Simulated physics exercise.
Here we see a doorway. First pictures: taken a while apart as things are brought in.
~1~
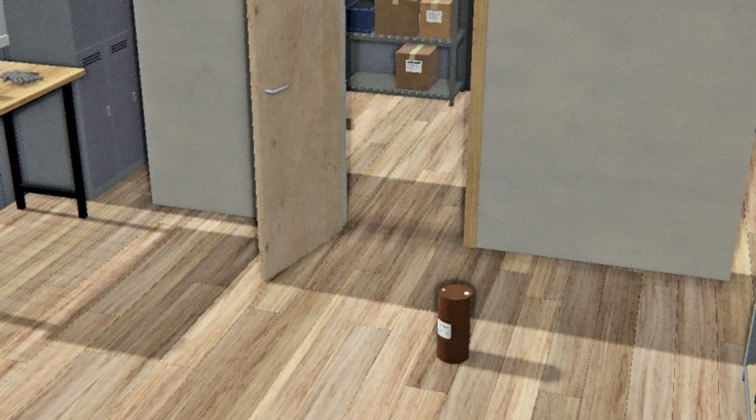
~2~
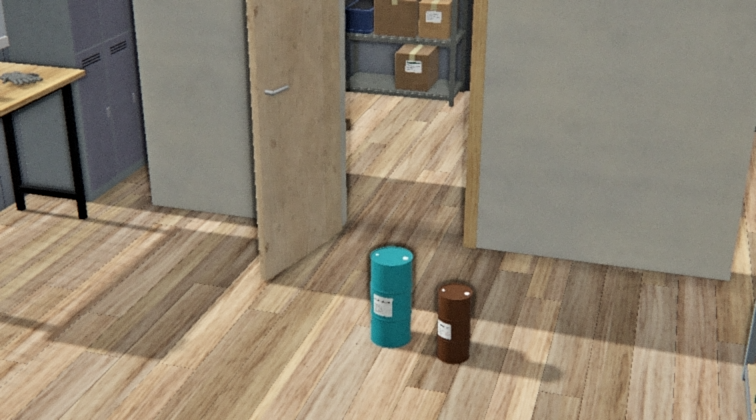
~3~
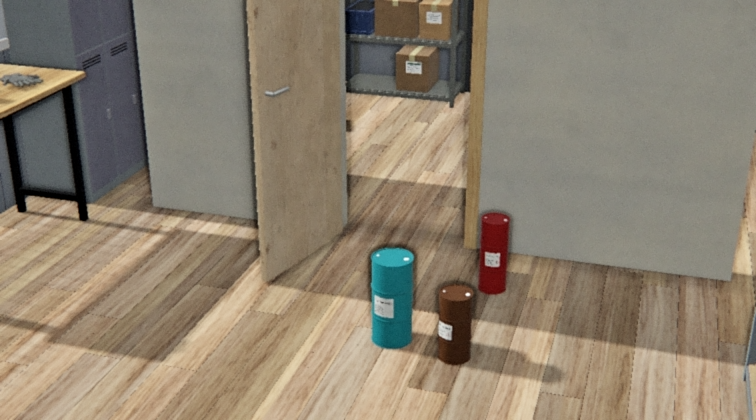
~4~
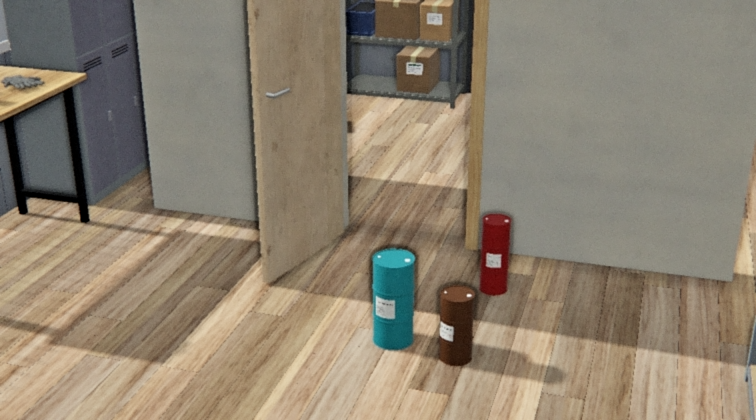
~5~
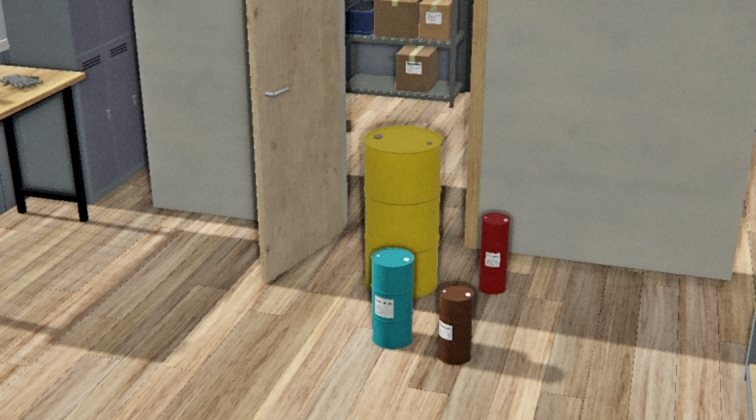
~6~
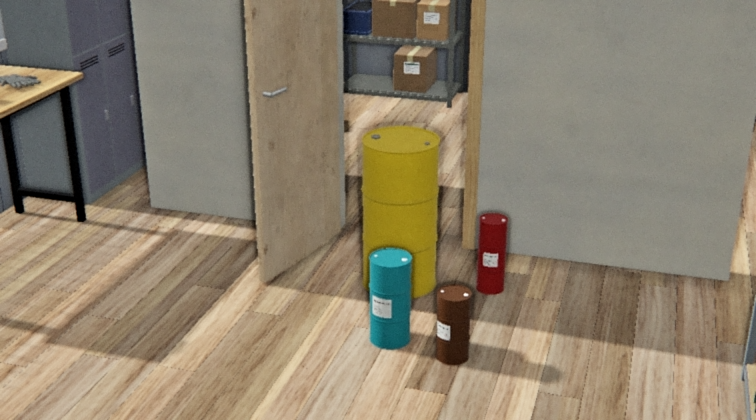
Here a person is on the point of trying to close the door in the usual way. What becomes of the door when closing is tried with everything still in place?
I expect it will finish partly open.
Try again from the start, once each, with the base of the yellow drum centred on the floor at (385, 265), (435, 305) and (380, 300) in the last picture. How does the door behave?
In the first case it gets caught partway; in the second case it swings home; in the third case it gets caught partway.
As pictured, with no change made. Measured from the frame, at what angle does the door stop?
Angle: About 60°.
Then, 0.40 s after the last picture, open by 95°.
Then, 0.70 s after the last picture, open by 76°.
Then, 0.90 s after the last picture, open by 62°.
At rest, open by 60°; all 4 in place. Seen from the same camera at the end, yellow drum near (403, 212).
